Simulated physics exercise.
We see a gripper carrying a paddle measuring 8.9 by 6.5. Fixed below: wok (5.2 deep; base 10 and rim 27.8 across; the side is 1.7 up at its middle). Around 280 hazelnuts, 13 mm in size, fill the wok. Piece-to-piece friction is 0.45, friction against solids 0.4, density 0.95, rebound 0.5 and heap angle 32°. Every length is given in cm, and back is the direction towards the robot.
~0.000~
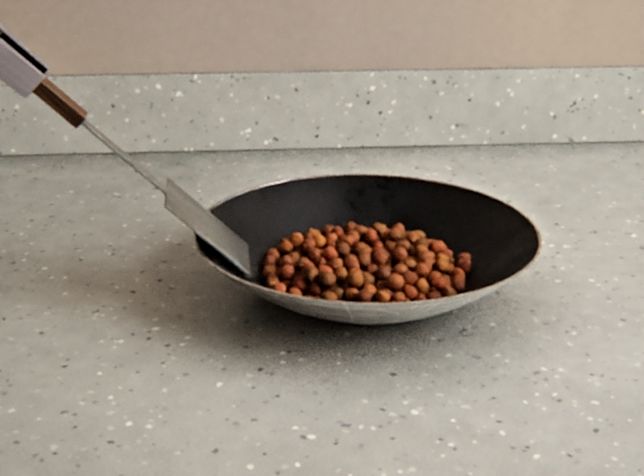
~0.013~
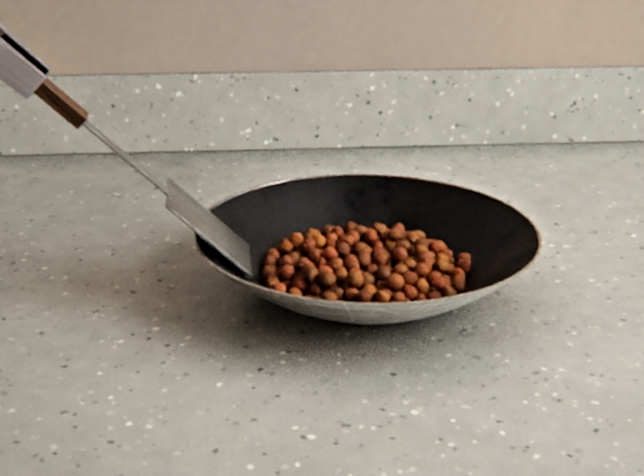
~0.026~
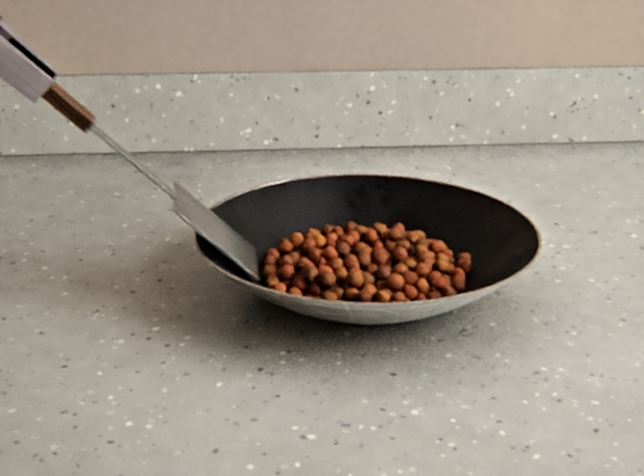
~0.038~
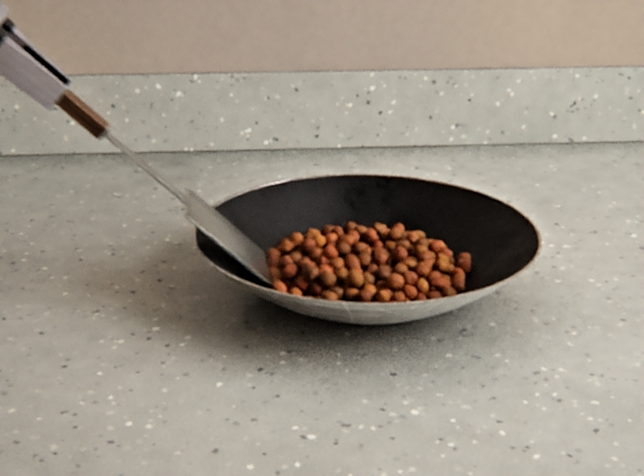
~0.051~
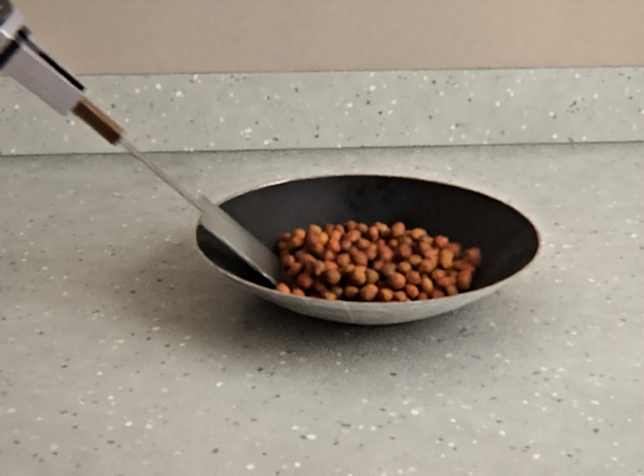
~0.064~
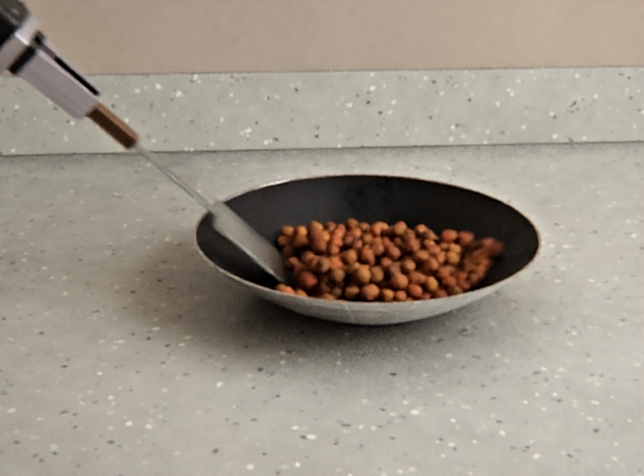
At the start, a gripper holds a flat paddle slanted against the left inside of a dark wok filled with small brown hazelnuts on a speckled grey counter. The paddle then slides slightly down and right into the pile, and the nuts shift a little, spreading toward the wok's right side.
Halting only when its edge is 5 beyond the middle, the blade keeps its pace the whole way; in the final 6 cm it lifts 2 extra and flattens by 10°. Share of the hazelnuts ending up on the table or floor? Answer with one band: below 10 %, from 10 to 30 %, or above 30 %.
Below 10 %.
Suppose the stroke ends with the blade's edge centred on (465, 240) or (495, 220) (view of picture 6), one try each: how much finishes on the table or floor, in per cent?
Respectively about 25 and 30 percent end on the table or floor.
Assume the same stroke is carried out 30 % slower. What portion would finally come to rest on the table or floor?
Estimated share: Some 0 %.
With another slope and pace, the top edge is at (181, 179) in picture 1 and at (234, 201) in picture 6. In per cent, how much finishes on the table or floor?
5 per cent.
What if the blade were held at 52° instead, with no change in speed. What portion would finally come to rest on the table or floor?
5 %.
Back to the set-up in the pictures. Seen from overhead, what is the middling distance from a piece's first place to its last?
5 cm.
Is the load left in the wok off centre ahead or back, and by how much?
Ahead of centre, near 4.5 centimetres.
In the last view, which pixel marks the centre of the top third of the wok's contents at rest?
Around (467, 244).
After 0.11 s, sloping 44°, highest piece 7 above the table; 279 in the wok, 1 on the blade or in flight.
After 0.15 s, sloping 40°, highest piece 10 above the table; 271 in the wok, 9 on the blade or in flight.
After 0.37 s, sloping 34°, highest piece 6 above the table; 264 in the wok, 16 on the table or floor.
After 1.42 s, sloping 34°, highest piece 5 above the table; 264 in the wok, 16 on the table or floor.
In the end, 264 in the wok, 16 on the table or floor. That is 6 % on the table or floor.
